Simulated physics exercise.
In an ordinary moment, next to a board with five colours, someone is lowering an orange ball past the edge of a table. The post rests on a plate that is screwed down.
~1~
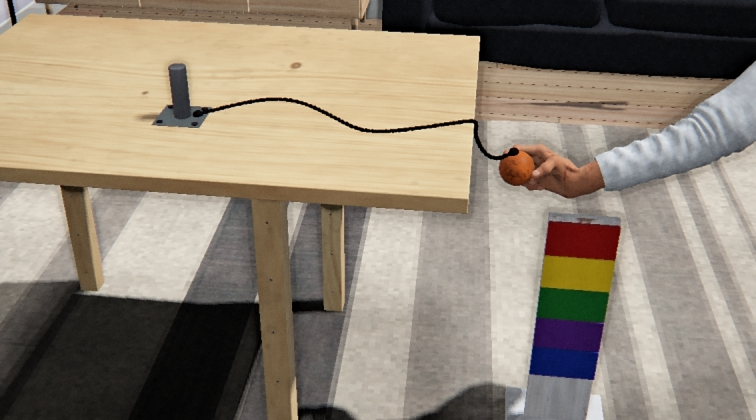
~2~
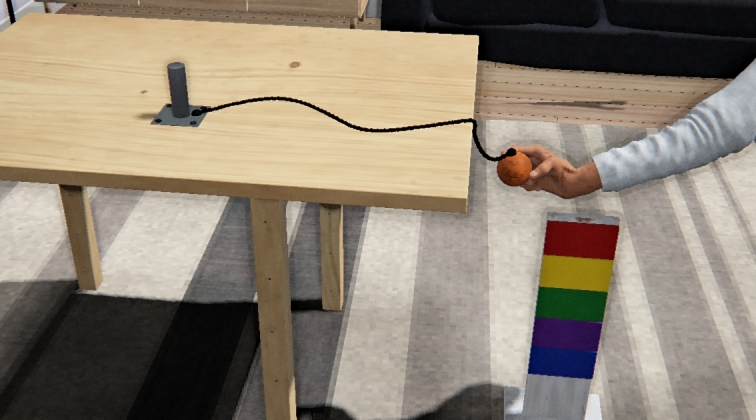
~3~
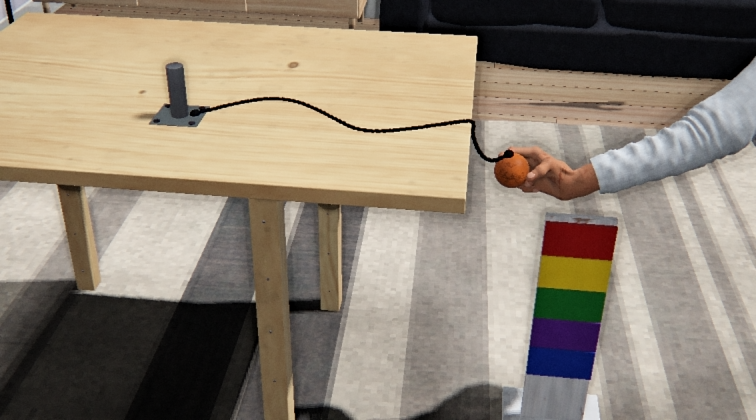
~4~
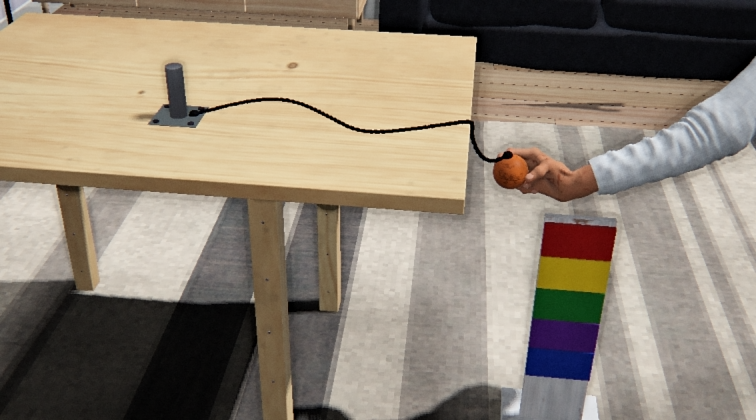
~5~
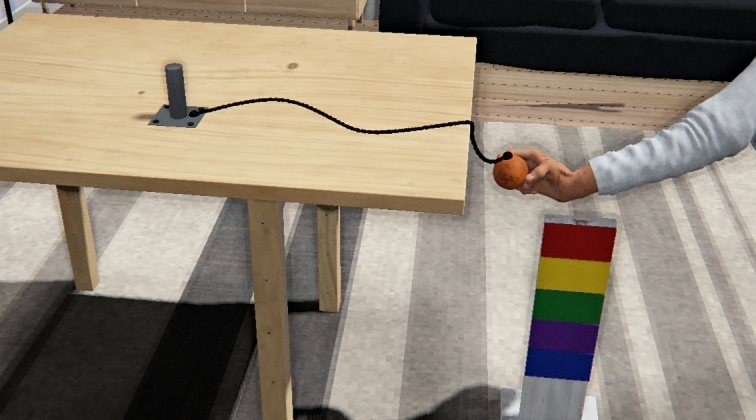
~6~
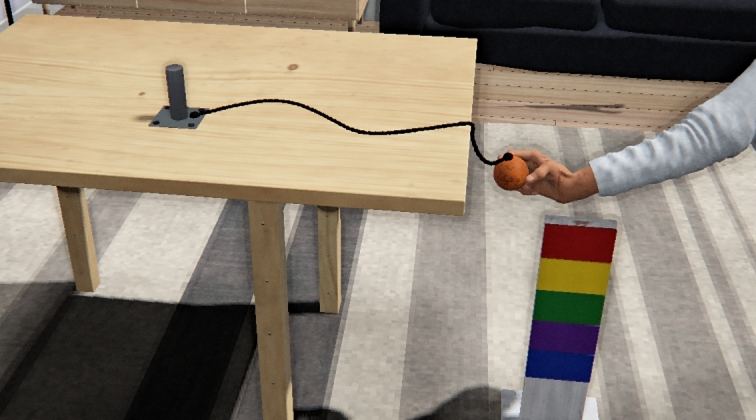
The footage shows a hand holding an orange ball just off the right edge of a wooden table, with a slack black cord running to a dark post, above a colour-banded block; almost nothing moves beyond a slight drift.
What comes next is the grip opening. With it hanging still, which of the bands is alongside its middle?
The band alongside its middle is red.
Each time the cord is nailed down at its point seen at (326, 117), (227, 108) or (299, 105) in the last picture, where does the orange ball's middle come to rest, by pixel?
Result per try (px, approx.): (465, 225); (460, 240); (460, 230).
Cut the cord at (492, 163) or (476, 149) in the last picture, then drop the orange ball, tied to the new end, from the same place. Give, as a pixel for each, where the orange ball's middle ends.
About (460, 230) and (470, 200).
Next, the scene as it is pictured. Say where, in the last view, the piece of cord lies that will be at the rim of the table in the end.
(432, 128), approximately.
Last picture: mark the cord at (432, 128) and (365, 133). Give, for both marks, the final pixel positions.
At (470, 130), then (405, 123).
Early on, ball near (498, 236); level with red.
Midway, ball near (434, 241); level with red.
Near the end, ball near (468, 242); level with red.
Finally, ball near (460, 243); level with red. At red.
